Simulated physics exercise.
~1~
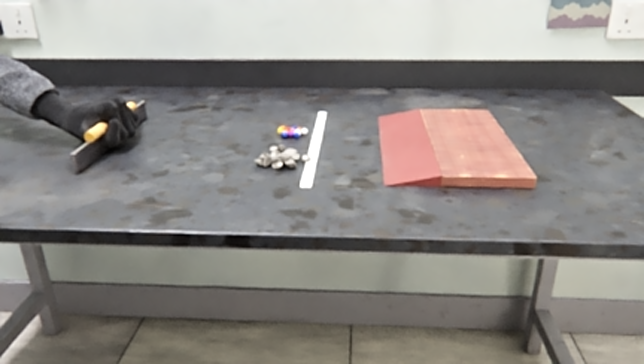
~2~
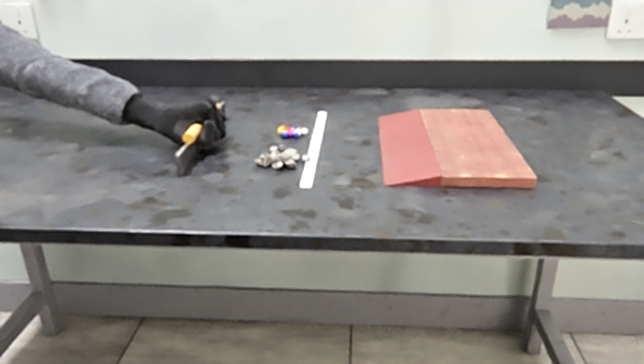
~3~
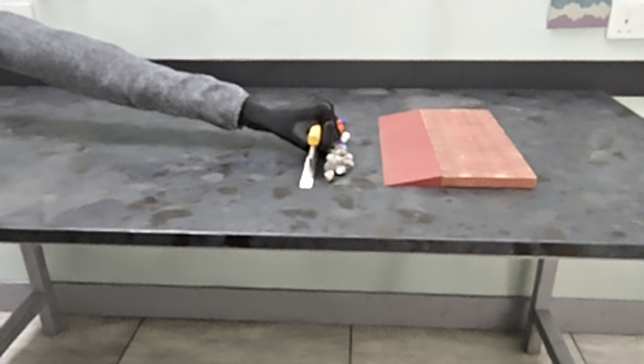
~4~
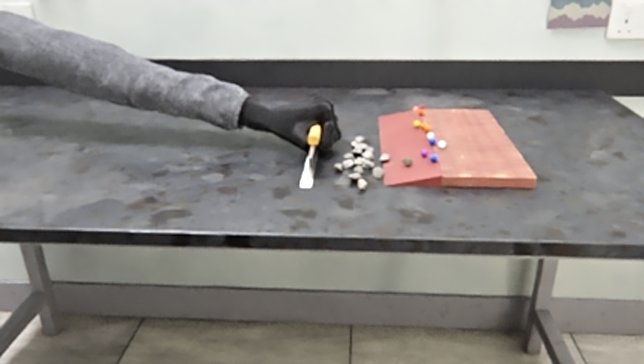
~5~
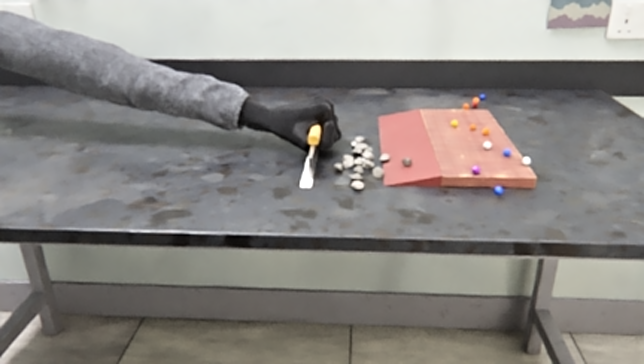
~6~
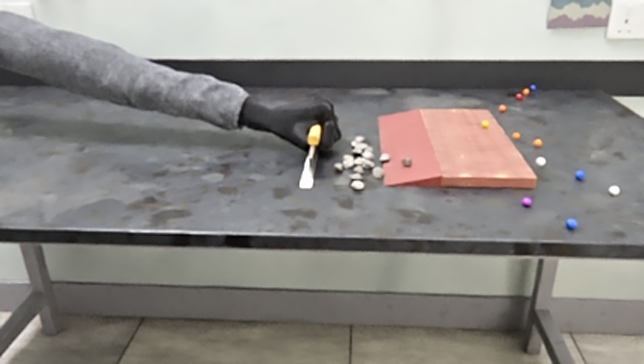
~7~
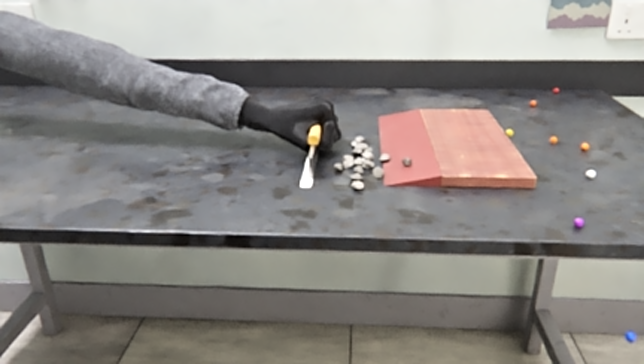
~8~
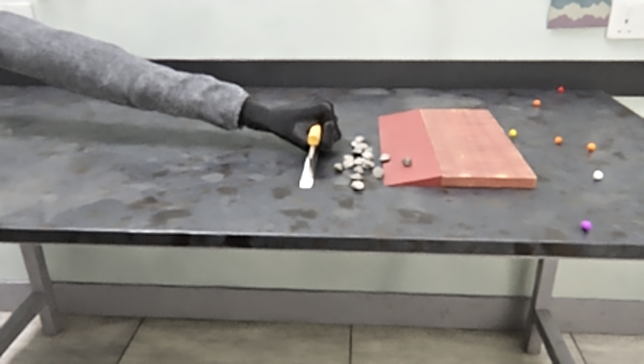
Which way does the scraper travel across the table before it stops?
The scraper travels to the right, from the left part of the table to the white strip.
